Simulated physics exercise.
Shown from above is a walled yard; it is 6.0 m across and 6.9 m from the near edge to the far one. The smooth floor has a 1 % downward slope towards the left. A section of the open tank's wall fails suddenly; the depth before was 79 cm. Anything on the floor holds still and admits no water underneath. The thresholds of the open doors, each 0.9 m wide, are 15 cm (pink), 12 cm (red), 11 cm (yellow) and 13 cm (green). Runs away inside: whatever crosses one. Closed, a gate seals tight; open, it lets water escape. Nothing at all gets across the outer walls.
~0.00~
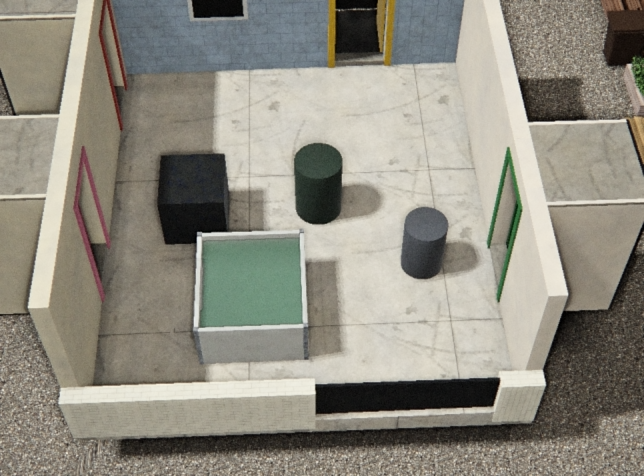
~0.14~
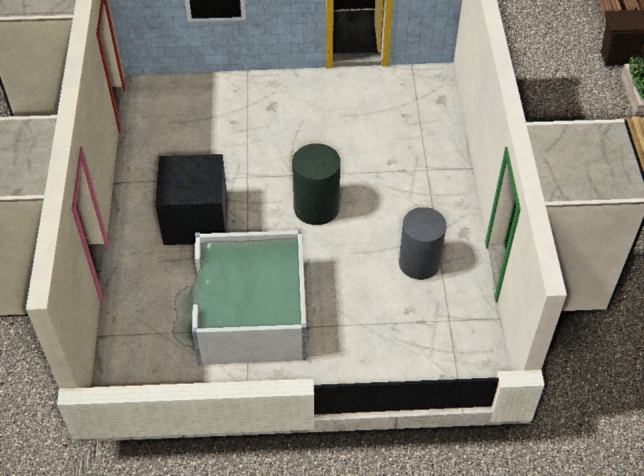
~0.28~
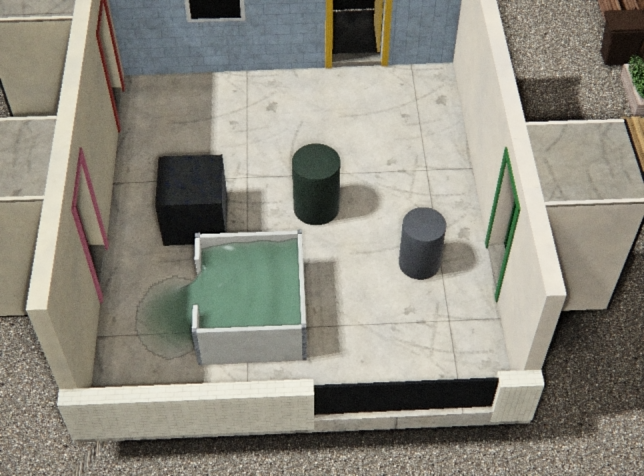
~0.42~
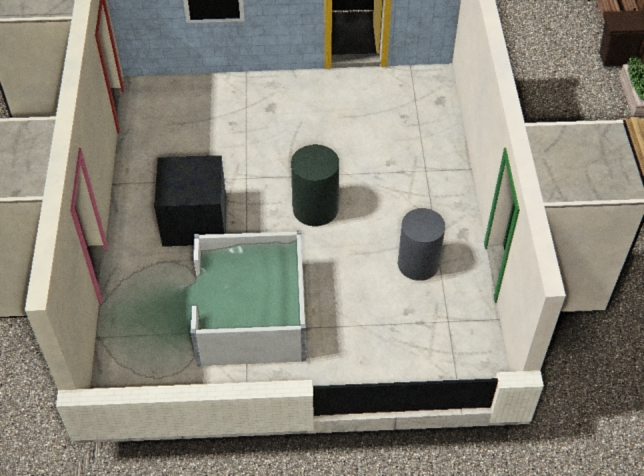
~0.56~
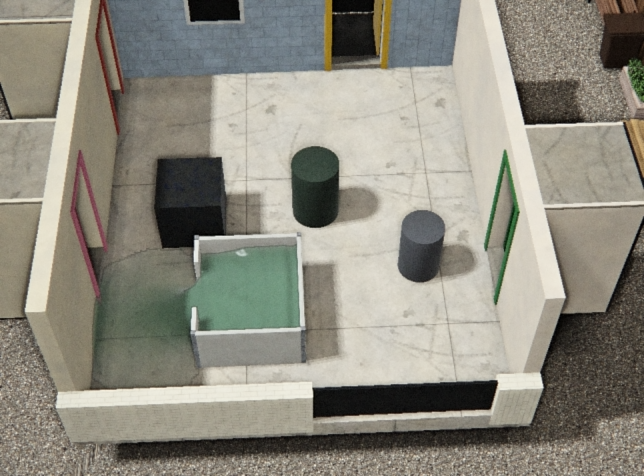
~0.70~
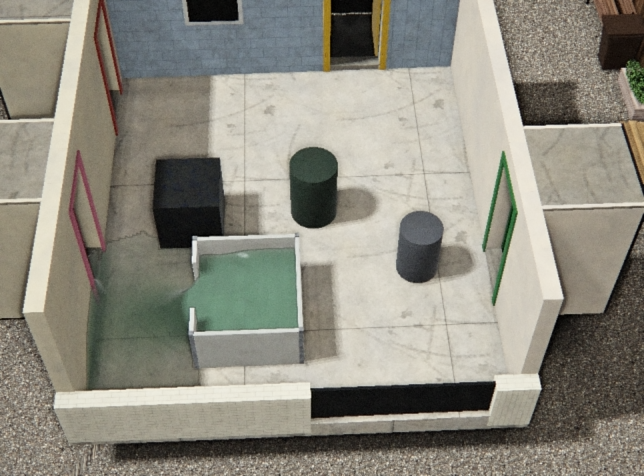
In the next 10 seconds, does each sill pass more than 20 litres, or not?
The pink door does. The red door does not. The yellow door does not. The green door does not.
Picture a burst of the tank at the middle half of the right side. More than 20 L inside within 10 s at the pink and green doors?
For pink, too little; for green, too much.
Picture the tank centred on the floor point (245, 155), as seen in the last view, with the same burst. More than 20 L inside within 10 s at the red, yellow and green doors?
Well, red ends up beyond the mark, yellow ends up inside the mark and green ends up inside the mark.
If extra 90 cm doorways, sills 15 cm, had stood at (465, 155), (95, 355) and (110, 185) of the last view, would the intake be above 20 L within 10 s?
Result in order - not enough, more than that, not enough.
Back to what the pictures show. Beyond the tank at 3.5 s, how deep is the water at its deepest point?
Around 25 centimetres.
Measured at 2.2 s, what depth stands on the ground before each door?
Depth readings (cm): Pink = 24; red = 4; yellow = 0; green = 0.
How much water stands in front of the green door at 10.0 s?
Looks like about 4.5 cm at that spot.
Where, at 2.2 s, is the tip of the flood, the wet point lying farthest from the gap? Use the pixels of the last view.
(122, 87).
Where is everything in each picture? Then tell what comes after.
In the first picture, the open tank at (251, 282) is whole and still, 79 cm deep.
In the second picture, water pours out at (202, 303) and has run 0.5 m, to (189, 291); typically 12 cm deep outside, 79 cm at the open tank's back.
In the third picture, water pours out at (202, 305) and has run 0.9 m, to (145, 306); typically 12 cm deep outside, 76 cm at the open tank's back.
In the fourth picture, the front is at (99, 316), 1.6 m from the gap at (201, 306); 2.1 m2 of floor is under water; 68 cm left at the back of the open tank.
In the fifth picture, water pours out at (201, 308) and has run 1.8 m, to (103, 275); typically 6 cm deep outside, 68 cm at the open tank's back.
In the sixth picture, the front is at (105, 248), 2.1 m from the gap at (199, 309); 4.1 m2 of floor is under water; 63 cm left at the back of the open tank.
After 1.4 s water covers 15 % of the floor and is deepest (56 cm) near (86, 418); pink door 31 cm at the sill, 39 L in, red door not reached, yellow door not reached, green door not reached.
After 2.2 s water covers 25 % of the floor and is deepest (36 cm) near (87, 407); pink door 24 cm at the sill, 90 L in, red door 4 cm at the sill, 0 L in, yellow door not reached, green door not reached.
After 3.5 s water covers 45 % of the floor and is deepest (25 cm) near (86, 418); pink door 18 cm at the sill, 113 L in, red door 4 cm at the sill, 0 L in, yellow door not reached, green door not reached.
After 6.0 s water covers 70 % of the floor and is deepest (15 cm) near (122, 87); pink door 11 cm at the sill, 119 L in, red door 8 cm at the sill, 3 L in, yellow door 3 cm at the sill, 0 L in, green door 5 cm at the sill, 0 L in.
After 10.0 s water covers 95 % of the floor and is deepest (10 cm) near (362, 92); pink door 6 cm at the sill, 119 L in, red door 8 cm at the sill, 4 L in, yellow door 6 cm at the sill, 0 L in, green door 5 cm at the sill, 0 L in.
